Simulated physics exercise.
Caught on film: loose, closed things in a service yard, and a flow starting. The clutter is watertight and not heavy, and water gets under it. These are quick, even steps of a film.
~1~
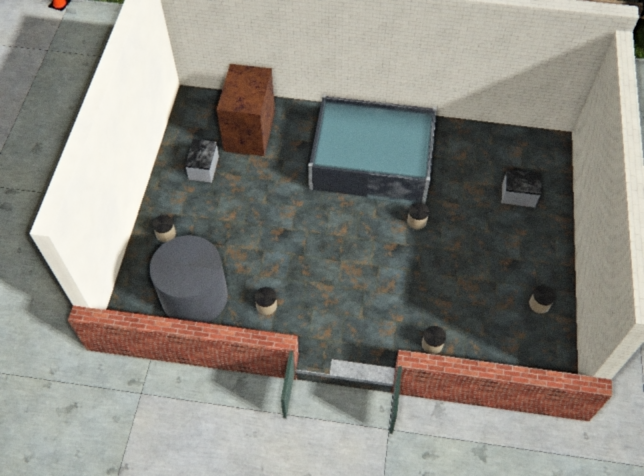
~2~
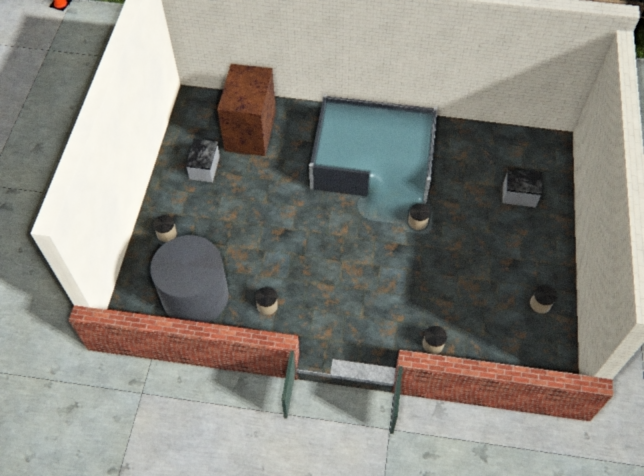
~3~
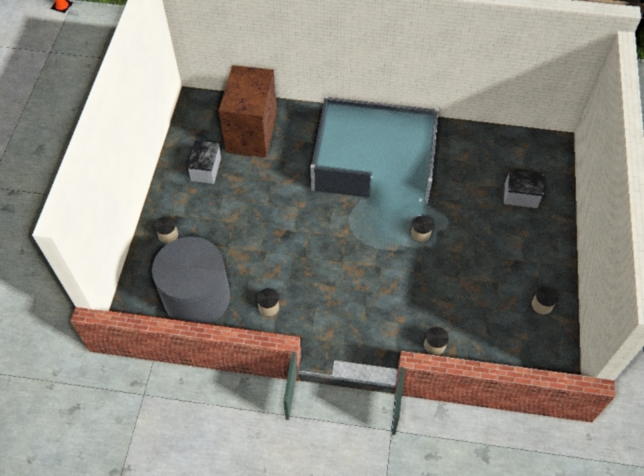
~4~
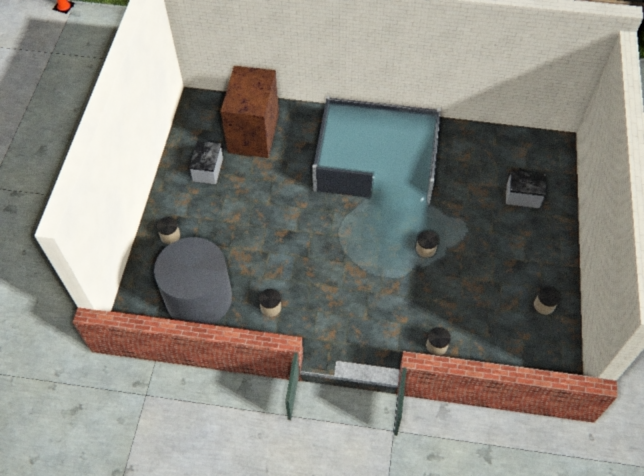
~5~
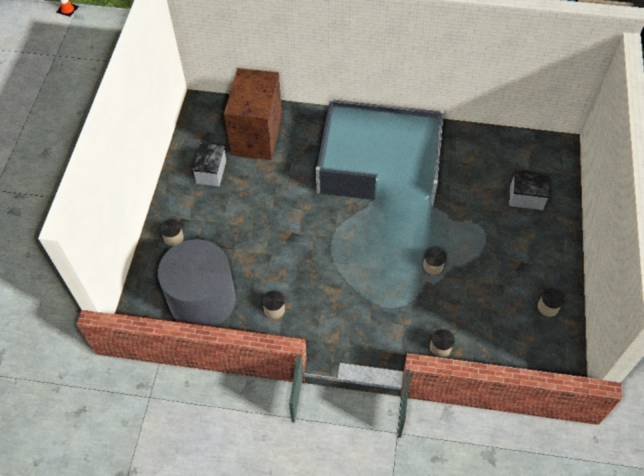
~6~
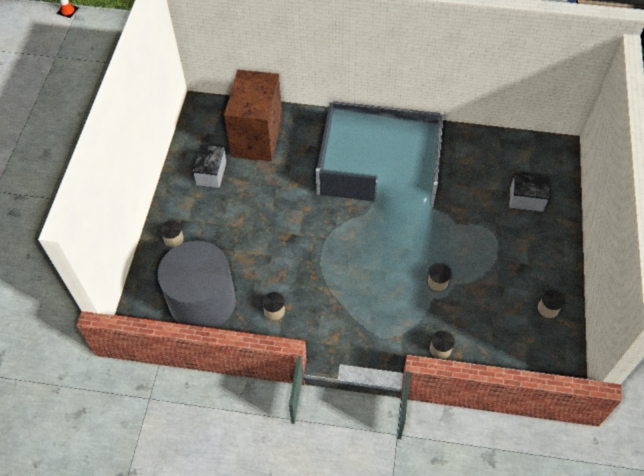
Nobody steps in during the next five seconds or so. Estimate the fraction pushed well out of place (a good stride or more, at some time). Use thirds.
That comes to from one to two thirds.
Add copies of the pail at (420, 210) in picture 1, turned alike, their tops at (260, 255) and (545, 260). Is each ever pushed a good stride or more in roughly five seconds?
In turn: Less than that, moved that far.
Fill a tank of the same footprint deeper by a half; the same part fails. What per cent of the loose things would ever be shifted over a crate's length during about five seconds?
Close to 70 %.
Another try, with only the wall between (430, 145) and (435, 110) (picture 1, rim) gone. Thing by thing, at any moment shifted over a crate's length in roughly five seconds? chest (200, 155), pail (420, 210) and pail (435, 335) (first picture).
One after the other: Never so far, never so far, that far or more.
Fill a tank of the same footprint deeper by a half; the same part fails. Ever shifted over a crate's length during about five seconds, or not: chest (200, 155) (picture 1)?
Verdict: Short of that.
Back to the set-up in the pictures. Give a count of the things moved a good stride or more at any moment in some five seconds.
3 of them.
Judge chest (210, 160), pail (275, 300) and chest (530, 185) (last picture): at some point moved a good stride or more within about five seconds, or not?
In turn: Under that, less than that, no.
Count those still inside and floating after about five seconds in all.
That makes 2.
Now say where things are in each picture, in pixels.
A pail at (419, 211), on the bottom; a chest at (201, 153) rests on the ground; 0 of 7 have shifted, in the first frame.
A pail at (420, 212) rests on the ground; a chest at (202, 153) rests on the ground; 0 of 7 have shifted, in the second frame.
A pail at (423, 224) rests on the ground, close to its start; a chest at (203, 155), on the bottom; 1 of 7 have shifted, in the third frame.
A pail at (428, 240) rests on the ground, a stride from its start; a chest at (205, 155) rests on the ground; 1 of 7 have shifted, in the fourth frame.
A pail at (435, 257) rests on the ground, a stride from its start; a chest at (208, 158) rests on the ground; 1 of 7 have shifted, in the fifth frame.
A pail at (440, 273), on the bottom, a stride from its start; a chest at (208, 159), on the bottom; 1 of 7 have shifted, in the sixth frame.
A moment on, 1 of 7 are well off their spots; 0 afloat.
Next, 2 of 7 are well off their spots; 2 afloat.
Later, 3 of 7 are well off their spots; 2 afloat.
In the end, 3 of 7 are well off their spots, and 3 have been at some point; 2 afloat.
